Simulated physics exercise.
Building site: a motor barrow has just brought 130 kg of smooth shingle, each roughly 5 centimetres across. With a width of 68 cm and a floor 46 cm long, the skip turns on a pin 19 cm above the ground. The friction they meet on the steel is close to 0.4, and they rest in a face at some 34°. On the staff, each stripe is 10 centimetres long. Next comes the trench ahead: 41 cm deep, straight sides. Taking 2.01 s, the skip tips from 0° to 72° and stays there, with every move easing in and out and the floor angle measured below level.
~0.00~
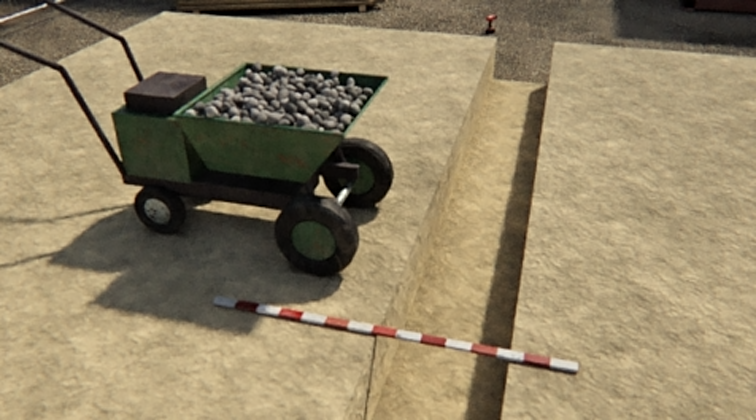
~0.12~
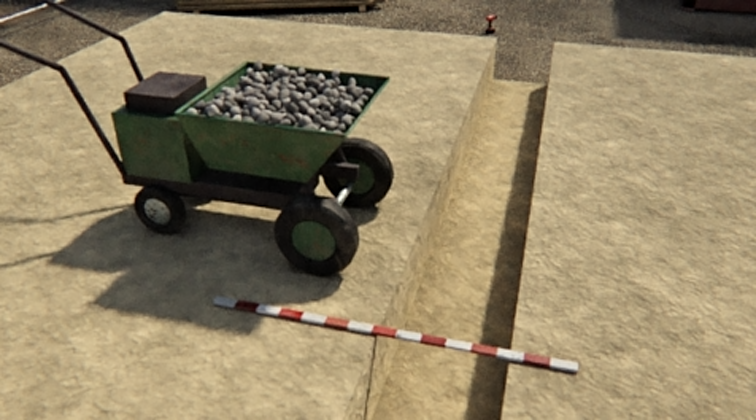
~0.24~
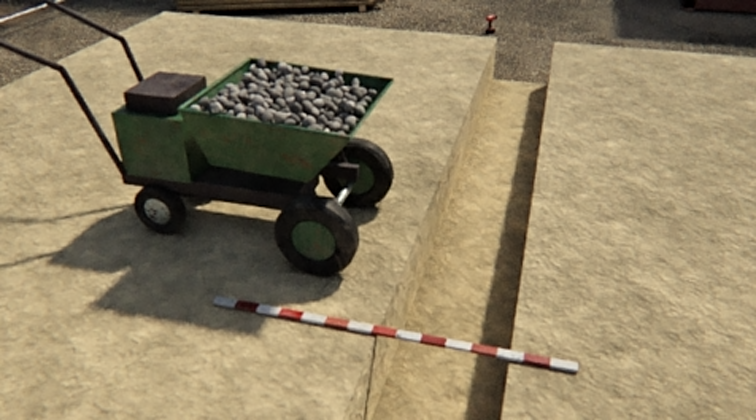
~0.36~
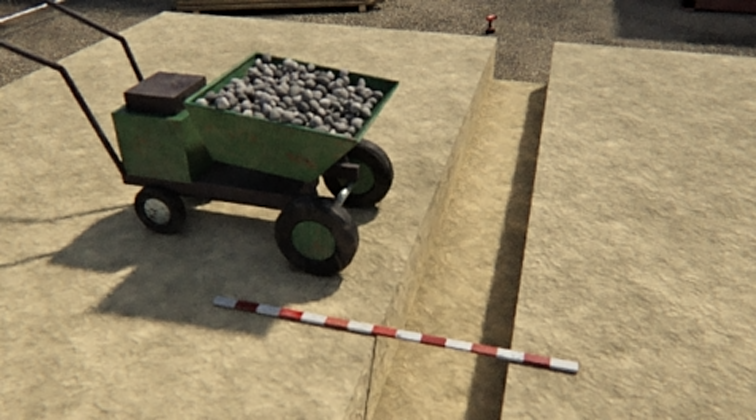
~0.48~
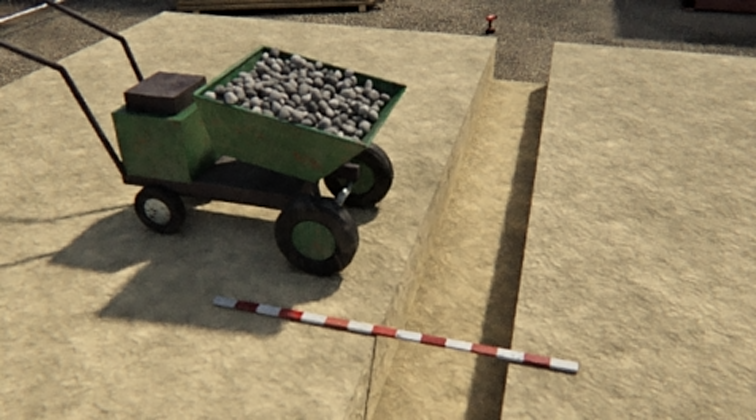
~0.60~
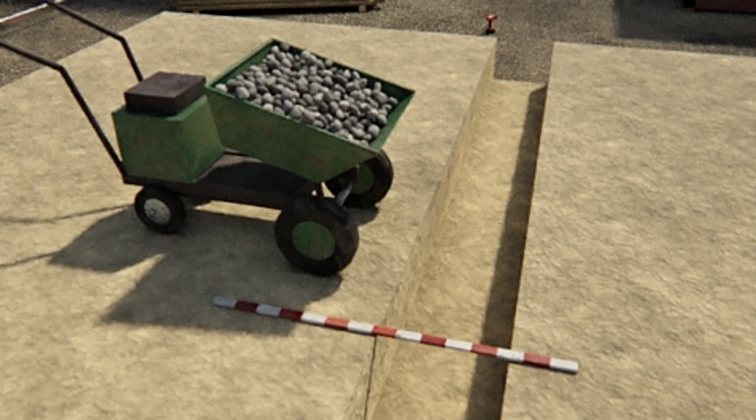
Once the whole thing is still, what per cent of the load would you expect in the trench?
I would expect about 98 per cent.
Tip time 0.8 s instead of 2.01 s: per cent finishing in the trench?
It would be near 85 percent.
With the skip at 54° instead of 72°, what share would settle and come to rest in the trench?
Close to 70 per cent then.
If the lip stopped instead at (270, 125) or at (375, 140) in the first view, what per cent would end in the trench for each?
Near 95 per cent from the first place, 70 from the second.
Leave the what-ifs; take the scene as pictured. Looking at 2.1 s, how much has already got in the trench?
Approx. 70 % of the load.
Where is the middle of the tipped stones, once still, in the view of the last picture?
In the last view, about (479, 315).
After 1.5 s the floor is at 61°; 93 % in the skip, 7 % in the trench; the foremost stones are at (487, 287).
After 2.1 s the floor is at 72°; 29 % in the skip, 69 % in the trench, 2 % past the trench; the foremost stones are at (584, 277).
After 2.5 s the floor is at 72°; 8 % in the skip, 90 % in the trench, 2 % past the trench; the foremost stones are at (617, 283).
After 4.4 s the floor is at 72°; 0 % in the skip, 98 % in the trench, 2 % past the trench; the foremost stones are at (625, 295).
